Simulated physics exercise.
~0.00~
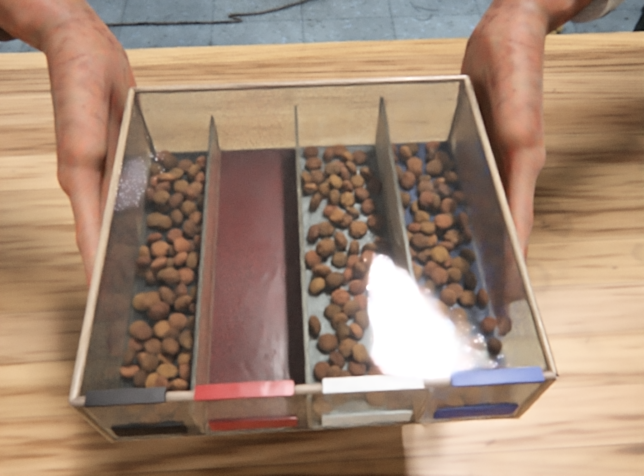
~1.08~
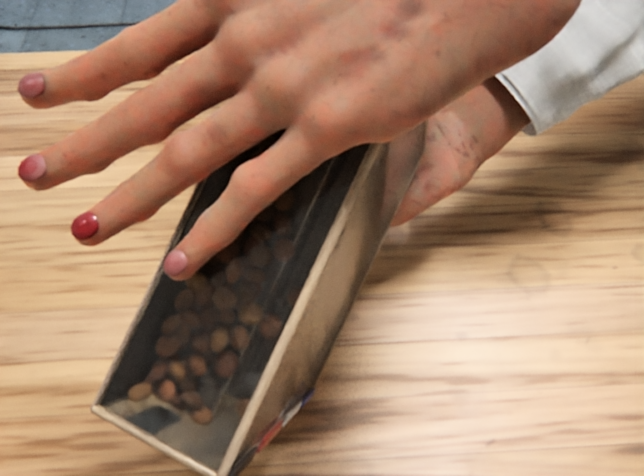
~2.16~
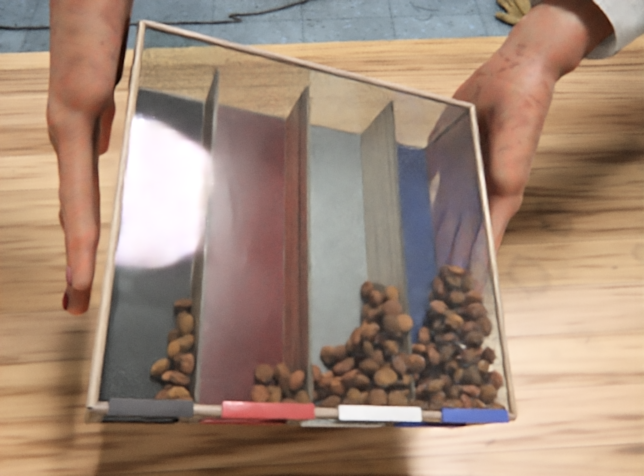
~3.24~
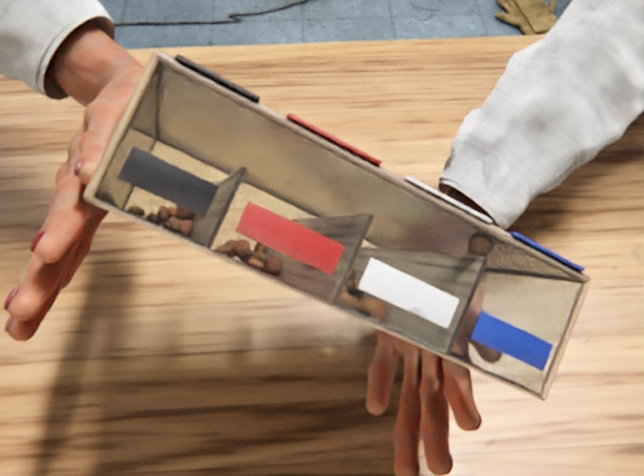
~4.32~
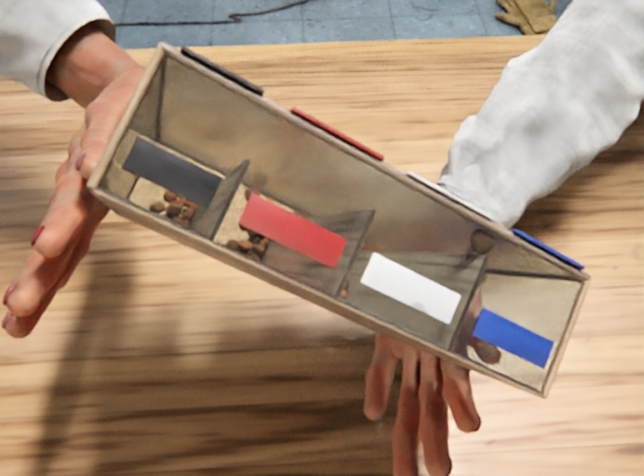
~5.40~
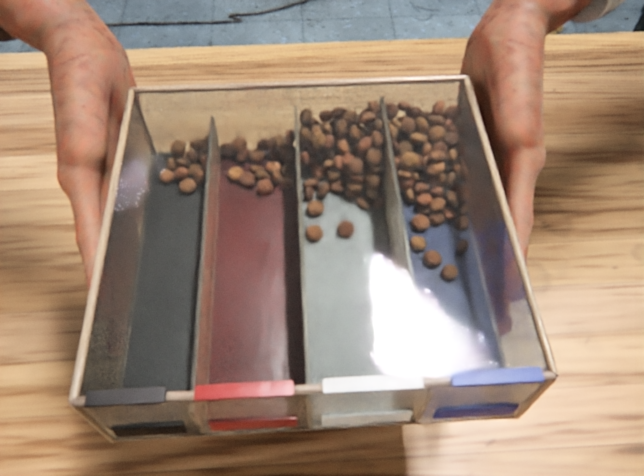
Hands tilting a divided tray of kibble in different directions, then levelling it, with most pieces resting in white and blue sections.
